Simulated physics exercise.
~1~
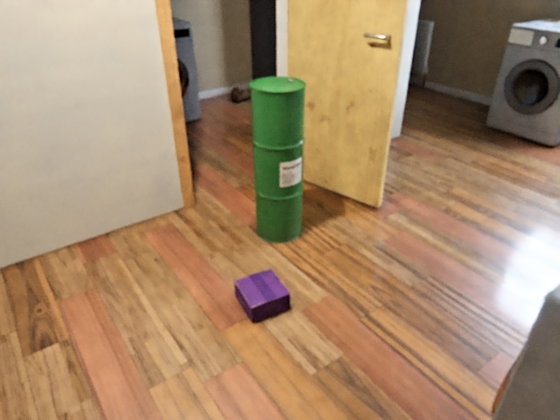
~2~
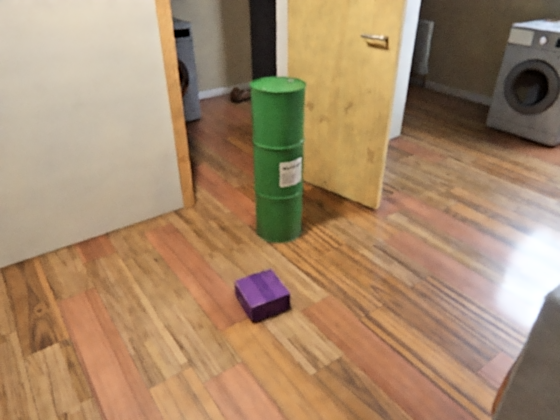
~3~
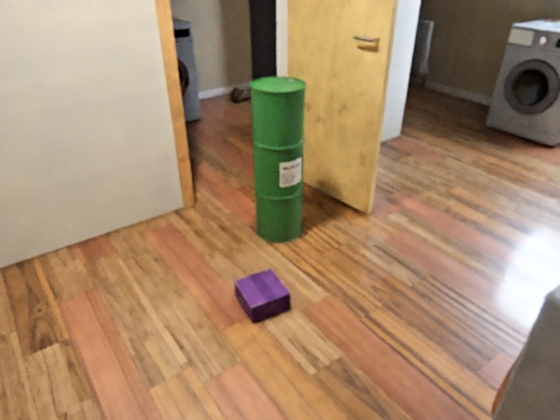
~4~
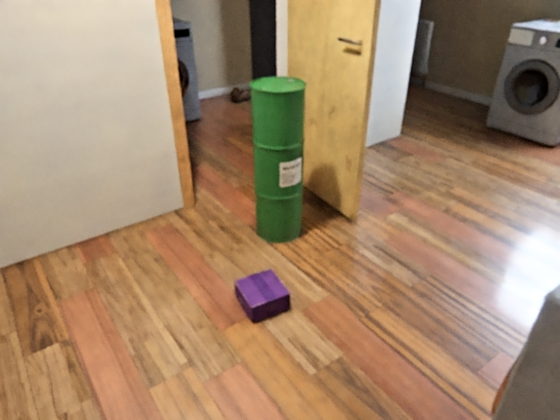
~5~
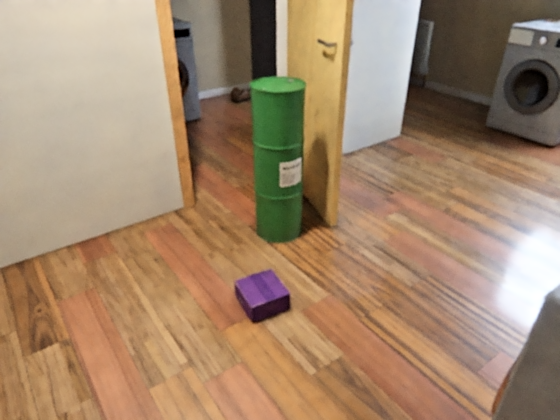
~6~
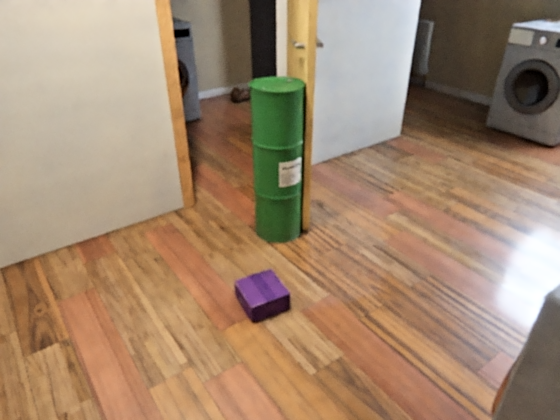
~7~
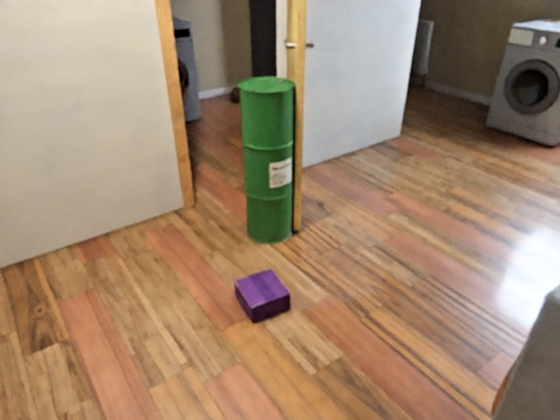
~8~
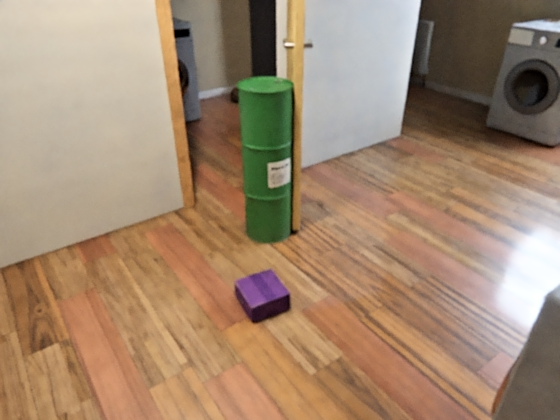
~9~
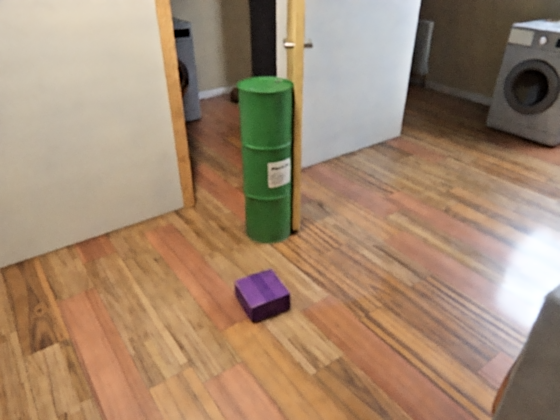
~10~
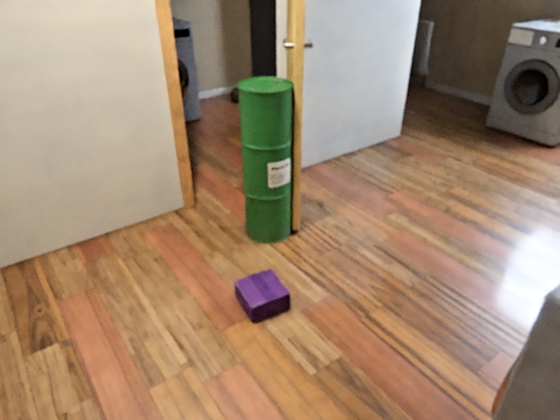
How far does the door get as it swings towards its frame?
It stops short of closing and comes to rest still well open, with its edge against the upright green drum after nudging it slightly left.
